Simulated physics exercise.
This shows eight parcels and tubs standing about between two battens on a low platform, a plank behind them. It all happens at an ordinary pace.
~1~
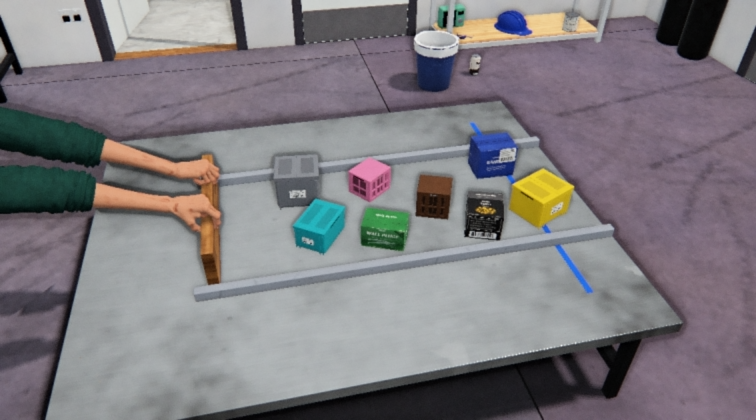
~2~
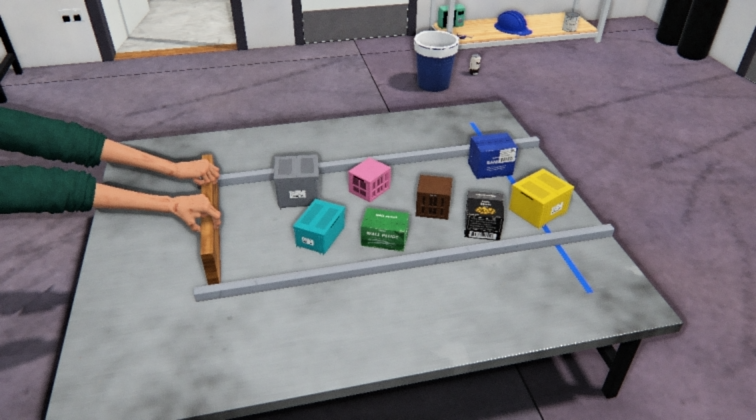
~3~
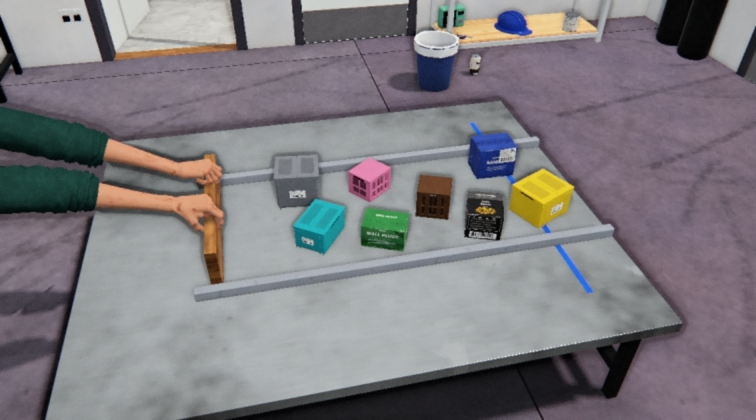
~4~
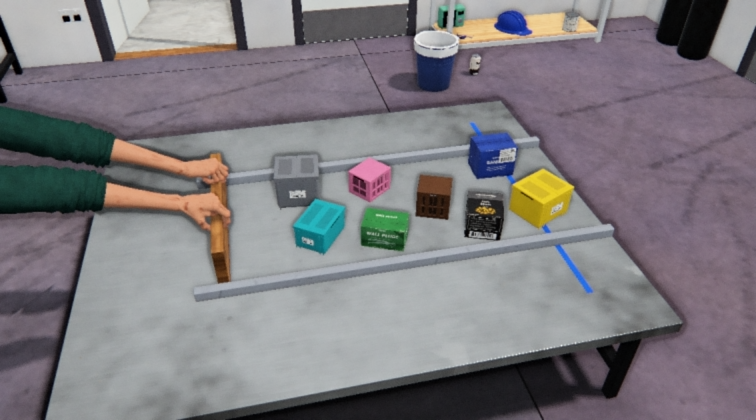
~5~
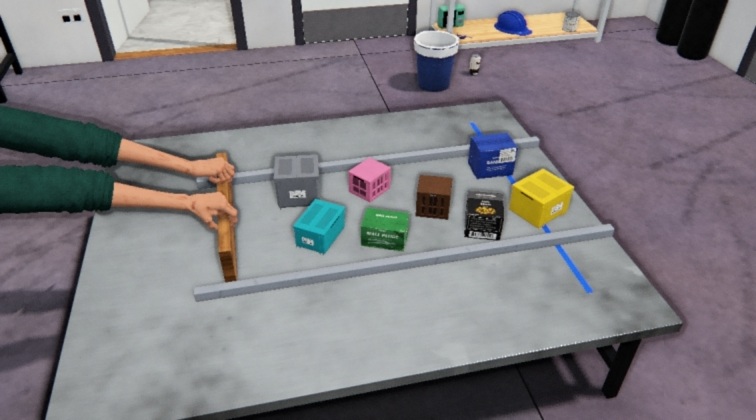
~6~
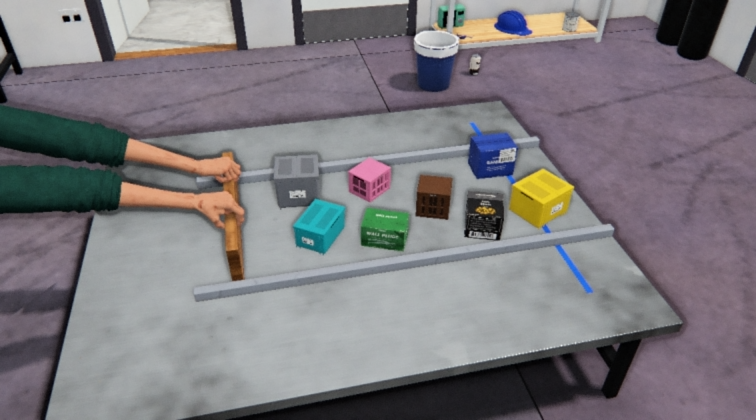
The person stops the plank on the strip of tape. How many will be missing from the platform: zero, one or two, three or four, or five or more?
As it turns out, the number that fall off is three or four.
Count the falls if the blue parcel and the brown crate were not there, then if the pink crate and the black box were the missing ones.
2 in the first case, 1 in the second.
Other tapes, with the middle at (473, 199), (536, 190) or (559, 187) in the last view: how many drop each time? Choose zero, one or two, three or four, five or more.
The falls would be not one; 5 or more; more than four.
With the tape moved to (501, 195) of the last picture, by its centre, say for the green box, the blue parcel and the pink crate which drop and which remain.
The green box is kept, the blue parcel falls, the pink crate survives.
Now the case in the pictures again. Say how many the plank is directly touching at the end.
In contact: 3.
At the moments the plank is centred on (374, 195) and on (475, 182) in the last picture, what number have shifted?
4 and 8.
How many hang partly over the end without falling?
The number is 2.
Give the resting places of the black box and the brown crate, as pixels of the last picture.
About (589, 206), and the other about (566, 176).
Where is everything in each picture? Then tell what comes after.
Yellow tote (540, 199); blue parcel (492, 156); black box (484, 215); plank (211, 217); tape (520, 192), in the first picture.
Blue parcel (492, 156); plank (211, 217), in the second picture.
Black box (484, 215); pink crate (370, 180), in the third picture.
Yellow tote (540, 199); turquoise tote (320, 227), in the fourth picture.
Blue parcel (492, 156); green box (385, 230), in the fifth picture.
Yellow tote (540, 199); blue parcel (492, 156); black box (484, 215); plank (233, 214); tape (520, 192), in the sixth picture.
Early on, none off yet; yellow tote at rest near (540, 199); blue parcel at rest near (492, 156); black box at rest near (484, 215).
Finally, the number that fall off is three or four; lost, pink crate, blue parcel and yellow tote.
